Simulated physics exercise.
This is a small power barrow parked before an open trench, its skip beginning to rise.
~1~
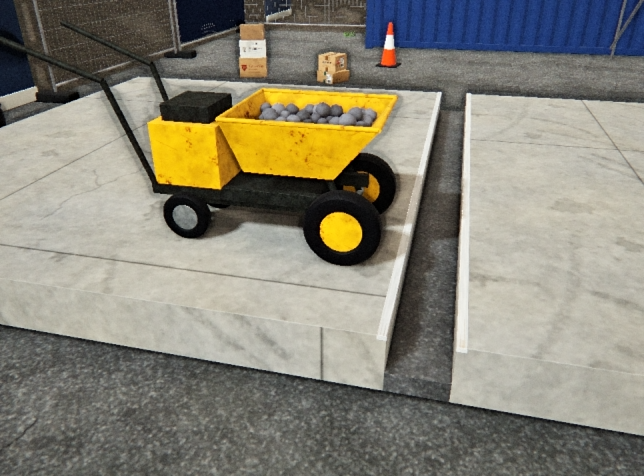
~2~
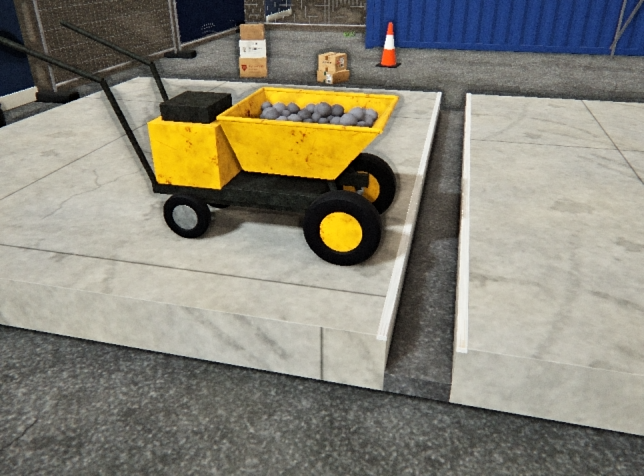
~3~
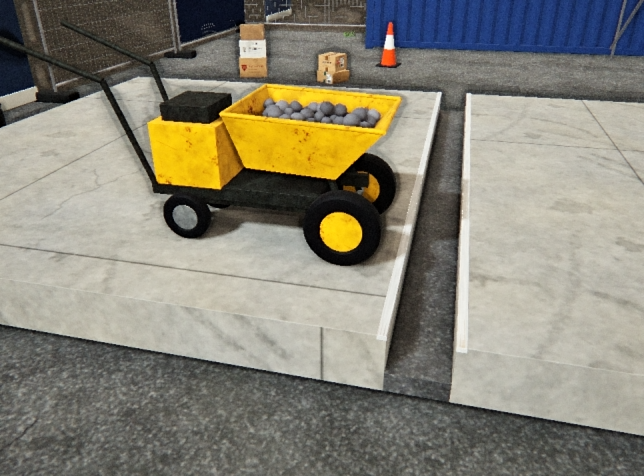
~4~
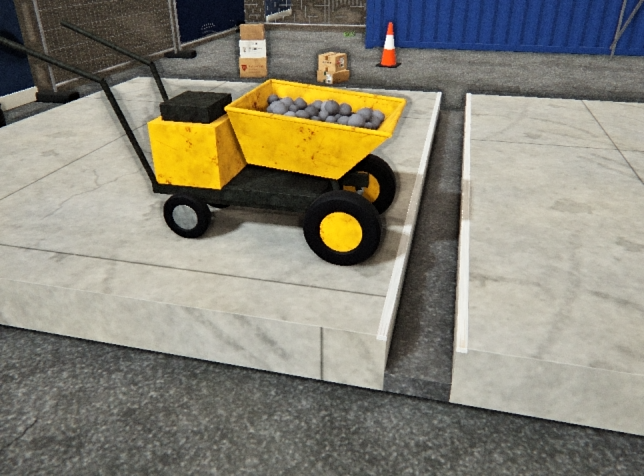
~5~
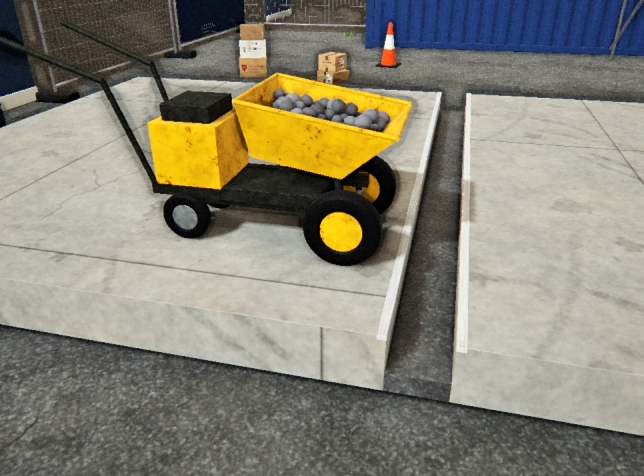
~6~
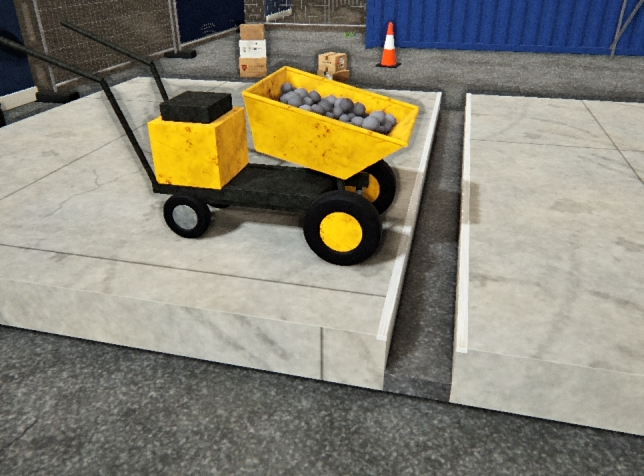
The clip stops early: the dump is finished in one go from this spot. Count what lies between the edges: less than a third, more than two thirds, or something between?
The trench takes under a third.
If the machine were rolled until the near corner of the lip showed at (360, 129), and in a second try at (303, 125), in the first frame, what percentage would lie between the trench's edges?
Roughly 50 per cent, and 90 per cent.
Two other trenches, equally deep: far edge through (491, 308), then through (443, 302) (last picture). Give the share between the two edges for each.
In turn 60 and 0 in a hundred.
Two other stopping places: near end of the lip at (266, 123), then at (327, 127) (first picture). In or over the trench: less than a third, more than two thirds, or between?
The first try: In the middle band. The second: More than two thirds.
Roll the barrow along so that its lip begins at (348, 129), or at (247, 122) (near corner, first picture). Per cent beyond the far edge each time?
First some 40, then 0 per cent.
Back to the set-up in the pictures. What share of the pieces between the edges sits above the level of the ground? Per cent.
Roughly 5 in a hundred.
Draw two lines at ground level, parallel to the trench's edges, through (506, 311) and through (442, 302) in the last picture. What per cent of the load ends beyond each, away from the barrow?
Roughly 50 per cent, and 80 per cent.
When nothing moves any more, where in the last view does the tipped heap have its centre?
Around (506, 247).
Soon after the last picture, skip tipped steeply; all in the skip.
A little later, skip tipped right over; most in the skip; about a quarter beyond it; a stray few falling.
Later still, skip tipped right over; a small part in the skip; a small part in or heaped over the trench; most beyond it.
At rest, skip tipped right over; a small part in the skip; a small part in or heaped over the trench; most beyond it.
